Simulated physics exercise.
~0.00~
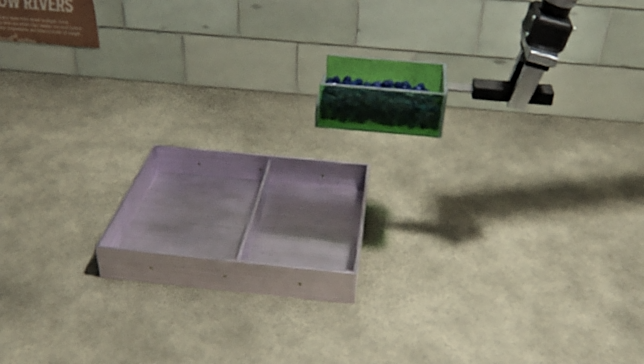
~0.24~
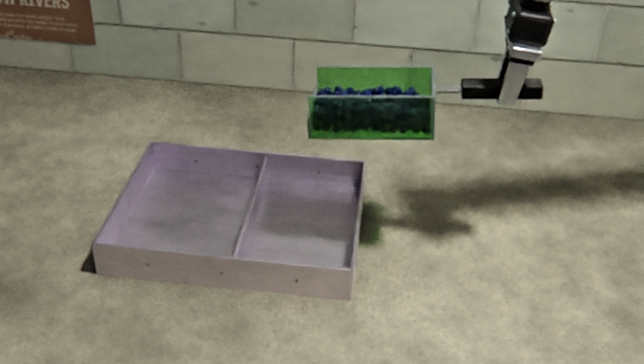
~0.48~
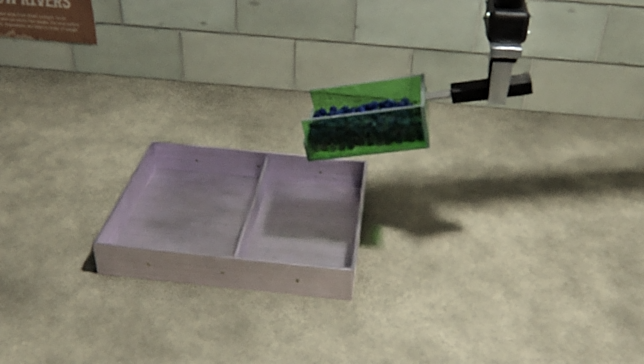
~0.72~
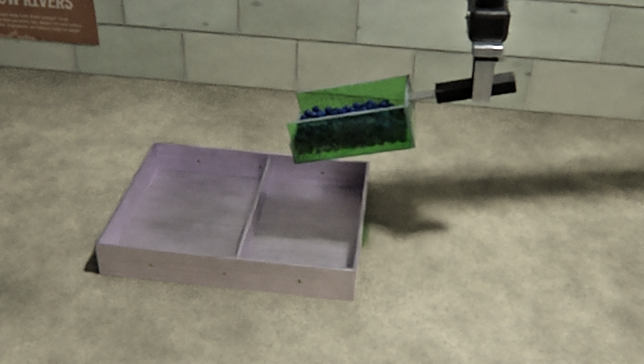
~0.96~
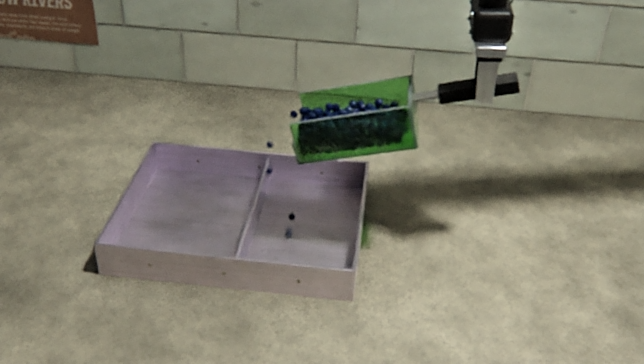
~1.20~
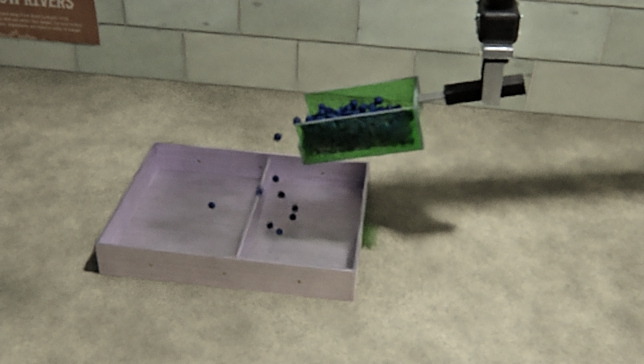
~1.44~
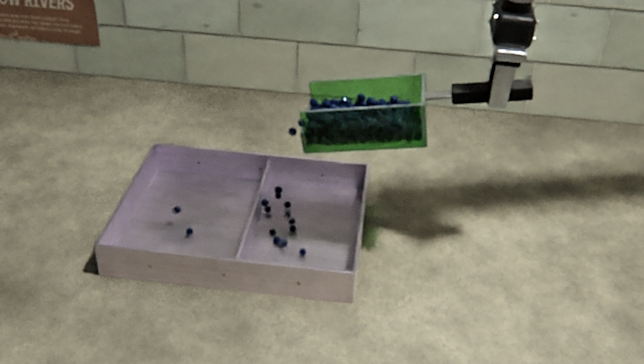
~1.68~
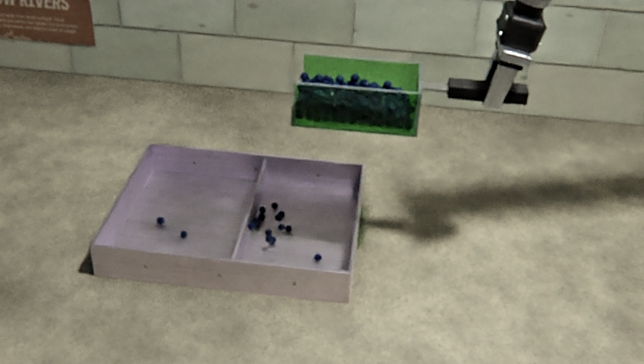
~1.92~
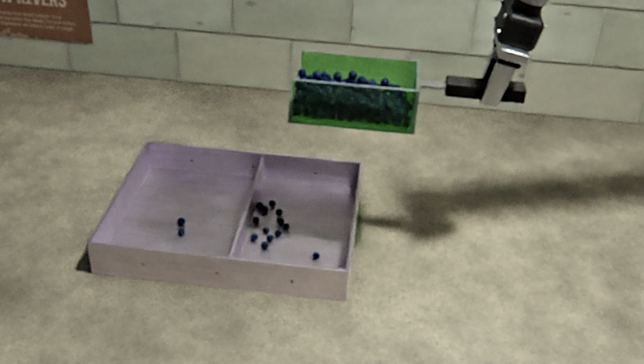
A black robot arm reaches in from the upper right, holding a clear green box of dark blue beads above a stone-like tabletop, seen from slightly above against a pale tiled wall. A shallow lilac tray with a dividing wall sits below to the left. The arm lowers the box and tips its left end down over the tray. A few beads spill out, most landing in the right compartment and a couple in the left. The arm then levels and raises the box, which stays mostly full, while the scattered beads rest in the tray.
